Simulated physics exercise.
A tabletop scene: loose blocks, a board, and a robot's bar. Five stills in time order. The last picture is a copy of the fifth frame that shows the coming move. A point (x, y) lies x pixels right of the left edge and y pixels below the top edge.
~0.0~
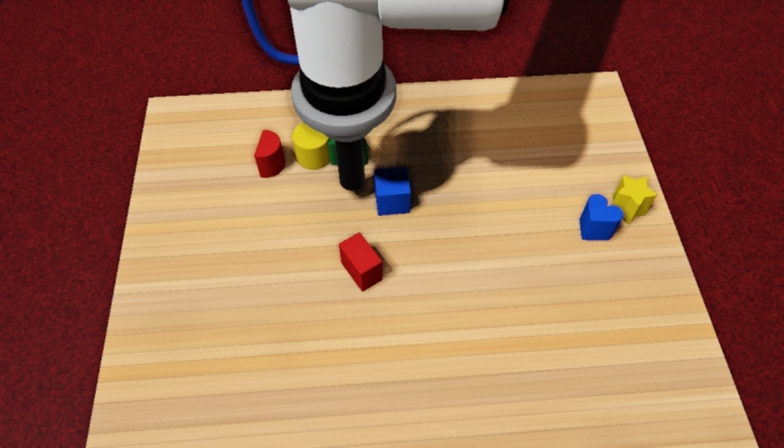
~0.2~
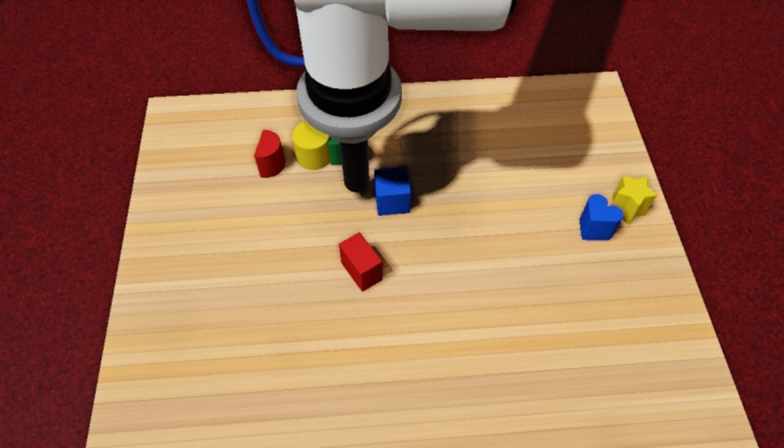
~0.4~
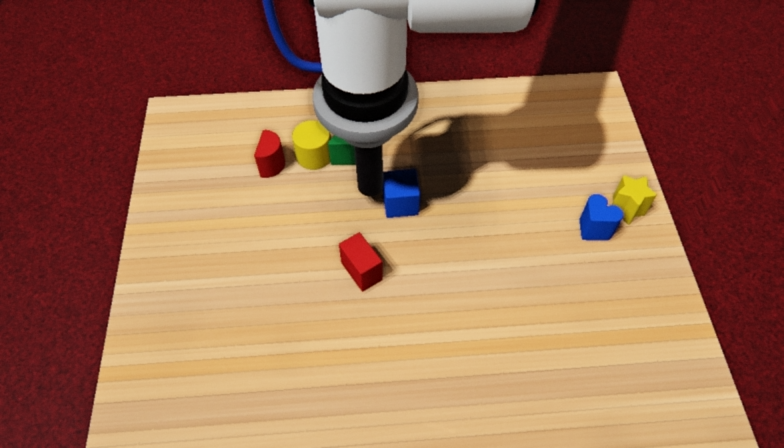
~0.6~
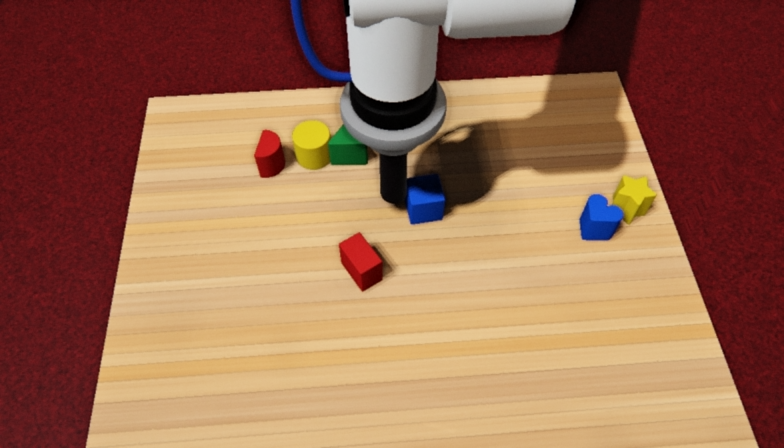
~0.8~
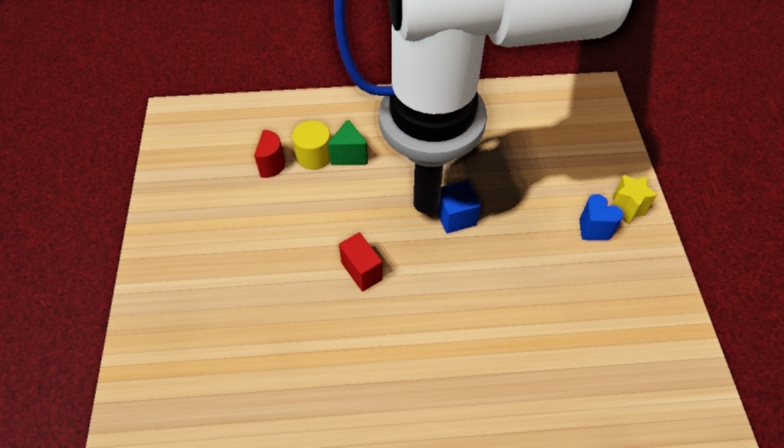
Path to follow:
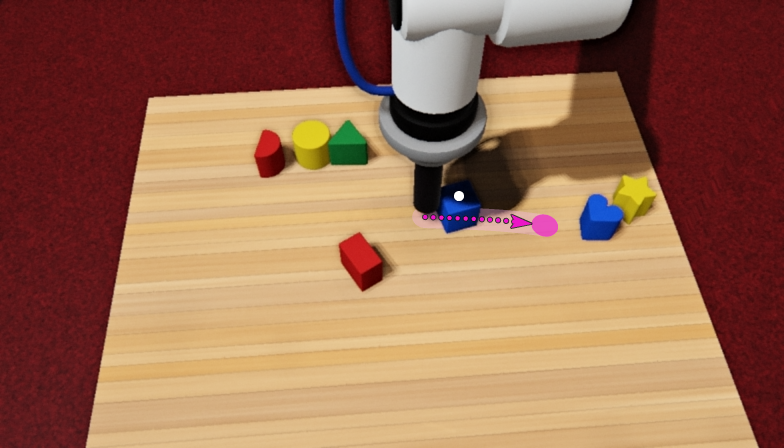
We see a robot arm's dark bar beside a blue block on a wooden tabletop, then pushing it to the right and slightly nearer as the block turns, while the red, yellow, green and heart-shaped blue blocks stay still.
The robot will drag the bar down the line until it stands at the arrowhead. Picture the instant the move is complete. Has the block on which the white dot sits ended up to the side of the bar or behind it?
No, that is not what happens.
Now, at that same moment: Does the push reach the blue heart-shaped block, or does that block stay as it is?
Displaced, by a centimetre or more.
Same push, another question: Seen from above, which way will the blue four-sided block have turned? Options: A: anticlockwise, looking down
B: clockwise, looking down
B
The drawn path runs from (425, 217) via (465, 219) and (505, 221), ending at (545, 225); the dot is on the blue four-sided block.
One third of the way, bar (469, 205); blue four-sided block (502, 201), turned 15° clockwise.
Two thirds of the way, bar (509, 207); blue four-sided block (542, 208), turned 30° clockwise.
At the end, bar (550, 212); blue four-sided block (583, 214), turned 35° clockwise; blue heart-shaped block (618, 210); yellow star not moved.
